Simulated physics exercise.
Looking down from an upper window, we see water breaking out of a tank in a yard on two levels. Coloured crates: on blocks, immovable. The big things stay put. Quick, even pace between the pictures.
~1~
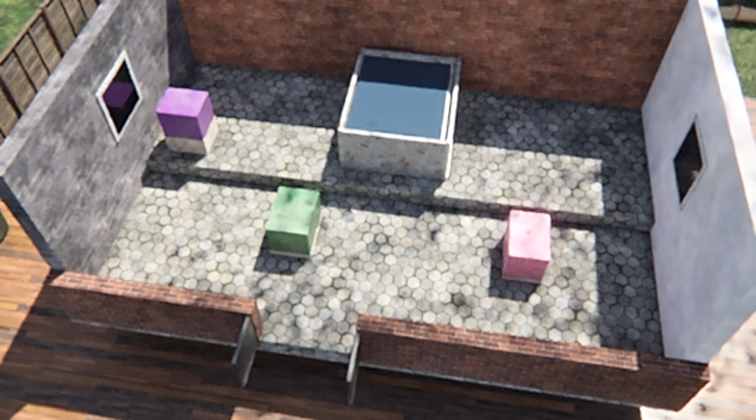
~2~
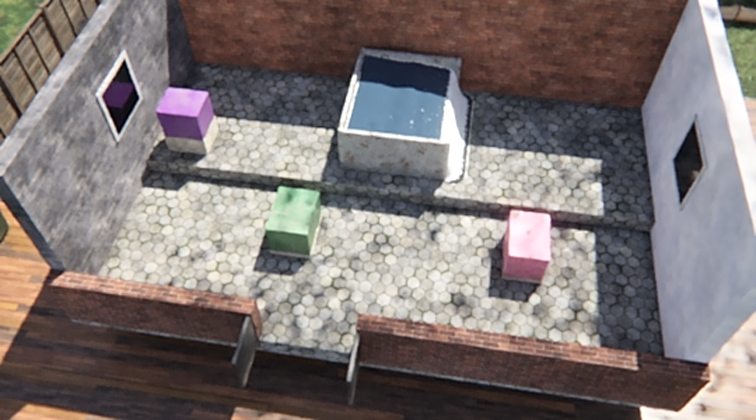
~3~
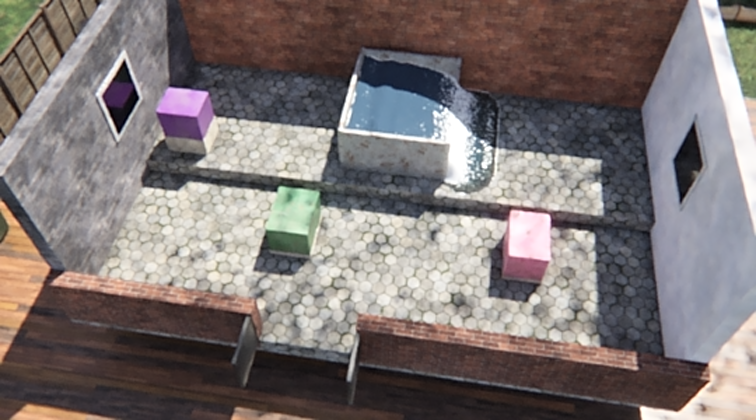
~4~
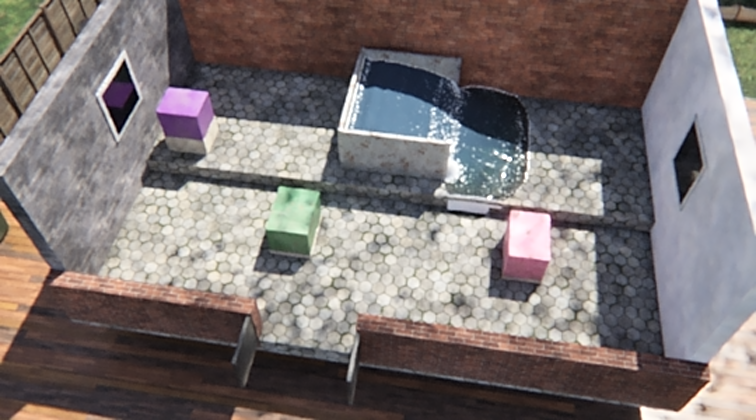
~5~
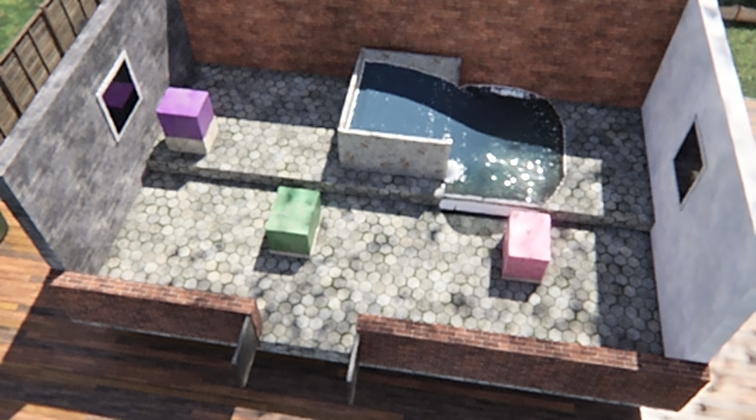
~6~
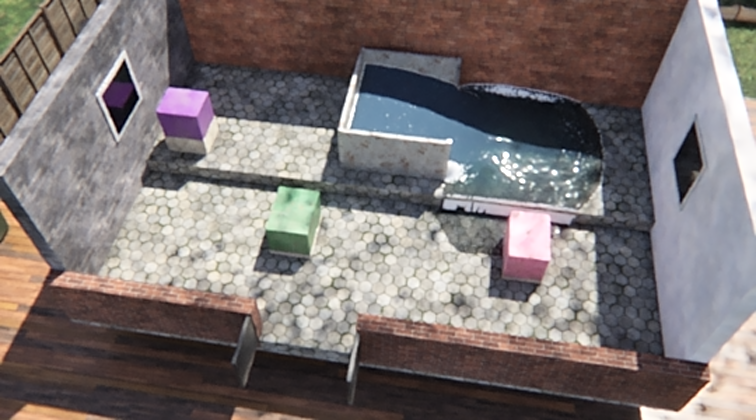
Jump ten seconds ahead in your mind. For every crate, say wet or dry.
The purple crate remains moisture-free, the pink crate picks up moisture, the green crate picks up moisture.
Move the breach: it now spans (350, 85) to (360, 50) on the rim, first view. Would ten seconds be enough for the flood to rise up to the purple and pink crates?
Purple gets drenched; pink gets drenched.
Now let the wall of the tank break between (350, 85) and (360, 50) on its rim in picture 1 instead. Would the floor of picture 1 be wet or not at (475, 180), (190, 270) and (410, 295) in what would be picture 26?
As listed: No water, flooded, dry.
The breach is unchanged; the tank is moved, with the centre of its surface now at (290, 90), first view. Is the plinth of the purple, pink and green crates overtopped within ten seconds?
Crate by crate: Purple crate is missed, pink crate is overrun, green crate is overrun.
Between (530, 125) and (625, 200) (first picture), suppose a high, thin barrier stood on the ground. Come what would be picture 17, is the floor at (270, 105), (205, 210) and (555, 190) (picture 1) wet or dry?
As listed: No water, clear, covered.
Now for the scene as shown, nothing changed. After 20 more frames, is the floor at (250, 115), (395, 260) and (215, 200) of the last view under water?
First spared, second spared, third spared.
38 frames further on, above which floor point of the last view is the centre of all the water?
I'd point to (480, 234).
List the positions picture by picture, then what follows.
In the first picture, the open tank at (403, 97) is whole and still.
In the second picture, the front is at (447, 181), out from the gap at (449, 125).
In the third picture, the front is at (481, 93), out from the gap at (449, 126).
In the fourth picture, water pours out at (449, 127) and has run to (494, 201).
In the fifth picture, the front is at (544, 100), out from the gap at (449, 128).
In the sixth picture, water pours out at (449, 128) and has run to (596, 182).
A moment on, water covers 30 % of the floor; the purple crate not reached, the pink crate water round its plinth, the green crate not reached.
Next, water covers 35 % of the floor; the purple crate not reached, the pink crate water round its plinth, the green crate not reached.
Then, water covers 40 % of the floor; the purple crate not reached, the pink crate water round its plinth, the green crate not reached.
Later, water covers 75 % of the floor; the purple crate not reached, the pink crate water round its plinth, the green crate water round its plinth.
In the end, water covers 80 % of the floor; the purple crate stayed above the water, the pink crate was topped, the green crate was topped.
